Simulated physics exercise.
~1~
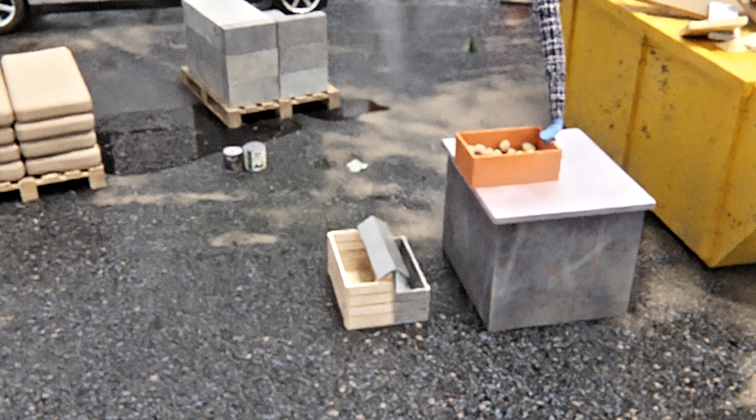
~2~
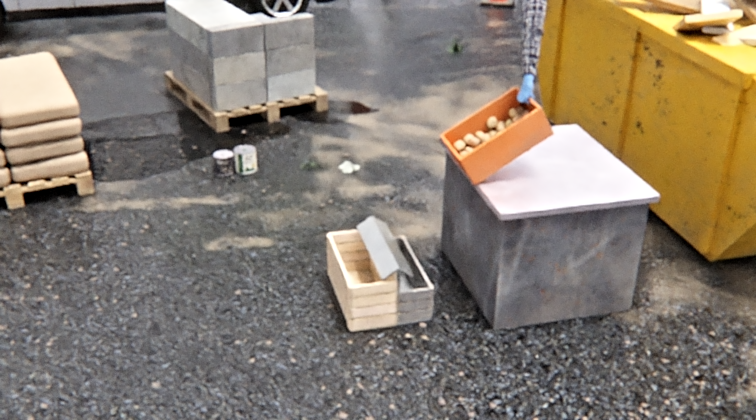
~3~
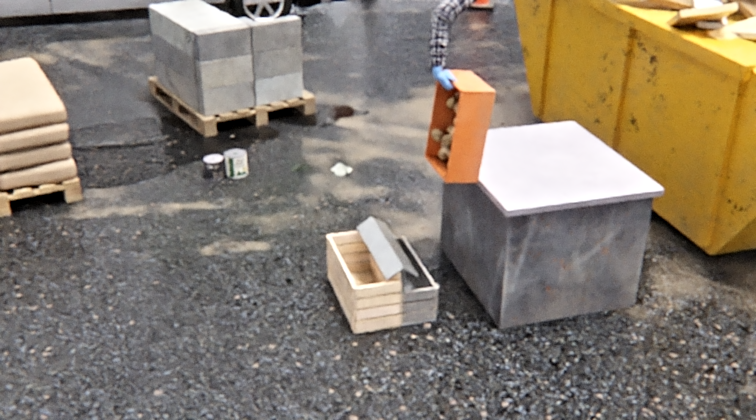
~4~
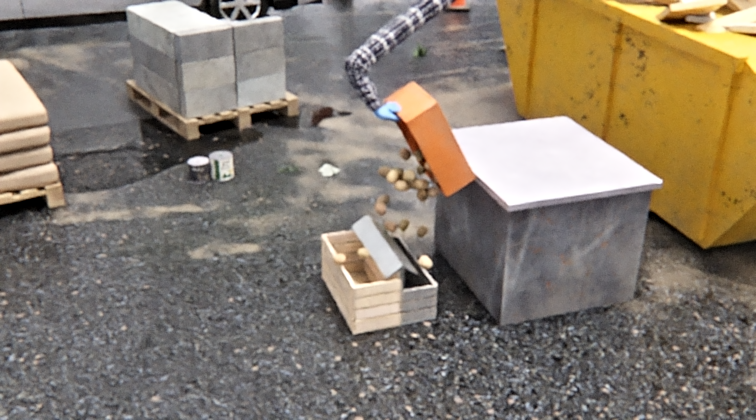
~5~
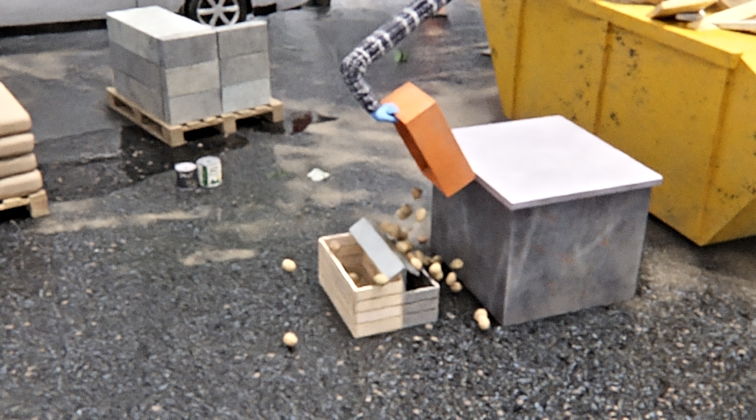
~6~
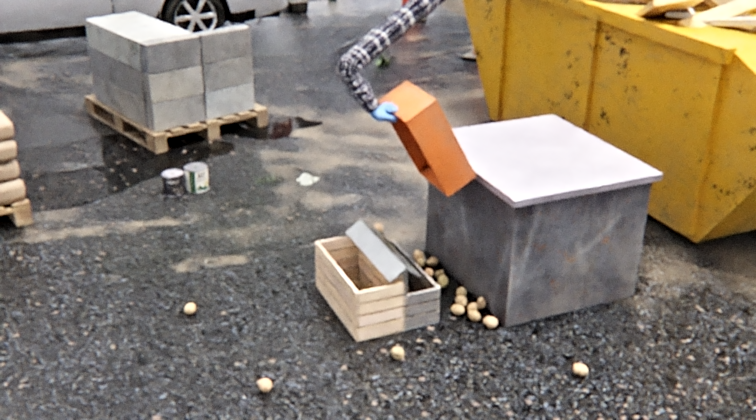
The video shows a gloved hand in a checked sleeve tipping an orange tote of potatoes off a bench toward a grey tote and wooden box with a roof-shaped splitter; the potatoes tumble out, some landing in the containers and others scattering on the ground, mostly beside the bench.
